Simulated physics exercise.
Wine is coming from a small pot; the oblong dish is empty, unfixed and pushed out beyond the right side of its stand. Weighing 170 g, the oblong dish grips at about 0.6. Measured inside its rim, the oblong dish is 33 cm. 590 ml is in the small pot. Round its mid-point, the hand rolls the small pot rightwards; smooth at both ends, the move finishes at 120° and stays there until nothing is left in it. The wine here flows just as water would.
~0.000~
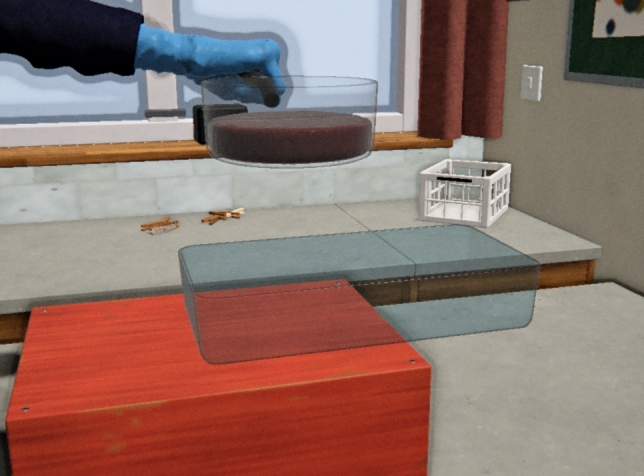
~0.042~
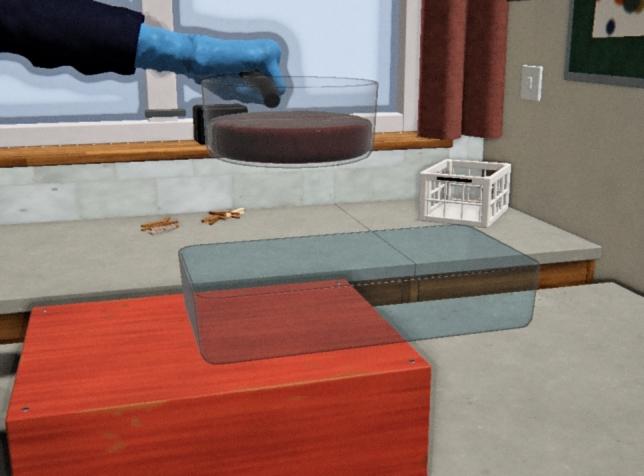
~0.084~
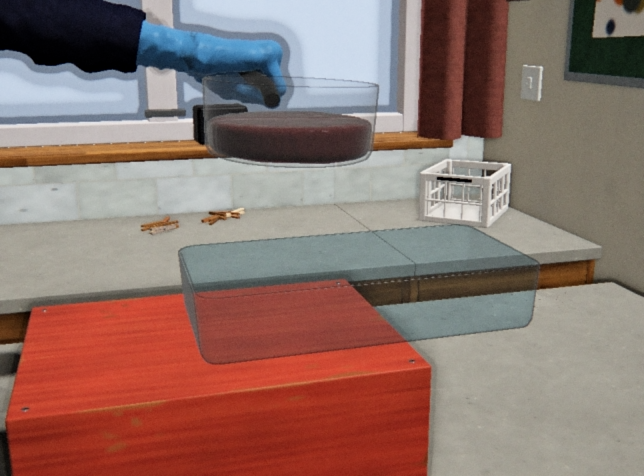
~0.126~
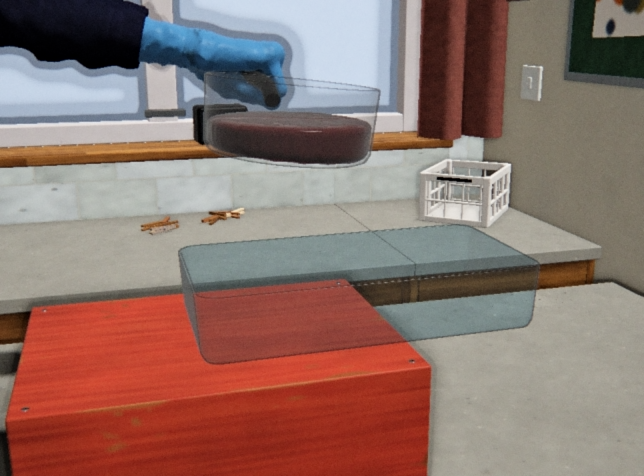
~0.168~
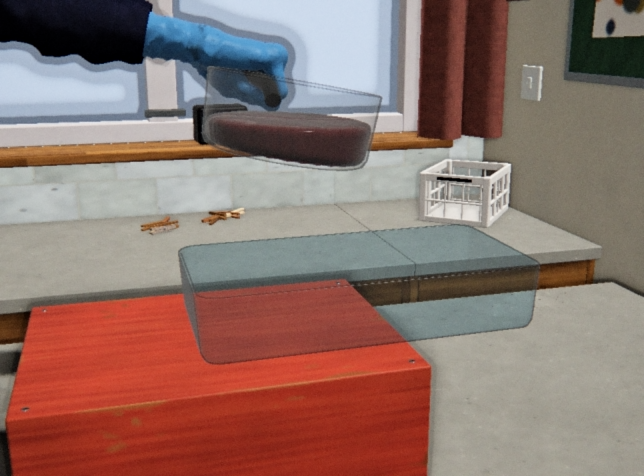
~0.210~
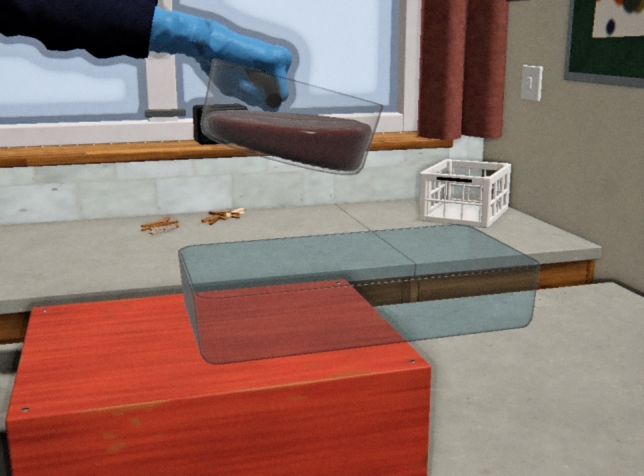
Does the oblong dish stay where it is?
No.
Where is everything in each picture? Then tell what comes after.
It leans 0°; its right rim is at (371, 82); the wine meets the walls at (208, 123) and (366, 118); the oblong dish's rim runs from (187, 273) to (502, 245); the block's edge is at (426, 368), in the first picture.
It leans 1°; its right rim is at (372, 83); the wine meets the walls at (208, 123) and (365, 118), in the second picture.
It leans 3°; its right rim is at (373, 86); the wine meets the walls at (208, 122) and (365, 119), in the third picture.
It leans 6°; its right rim is at (374, 91); the wine meets the walls at (207, 120) and (364, 120), in the fourth picture.
It leans 10°; its right rim is at (375, 98); the wine meets the walls at (207, 119) and (366, 122), in the fifth picture.
It leans 16°; its right rim is at (376, 106); the wine meets the walls at (205, 117) and (366, 123), in the sixth picture.
Then, 0.56 s in, the tilt is 84° and 37 per cent is still to pour; the oblong dish lies level with 15 per cent in it.
Then, 0.82 s in, the tilt is 118° and 1 per cent is still to pour; the oblong dish leans 43° with 79 per cent in it.
Then, 1.10 s in, the tilt is 120° and 1 per cent is still to pour; the oblong dish leans 43° with 45 per cent in it.
Then, 1.39 s in, the tilt is 120° and 1 per cent is still to pour; the oblong dish leans 43° with 39 per cent in it.
Finally, the oblong dish leans 47° with 38 per cent in it.
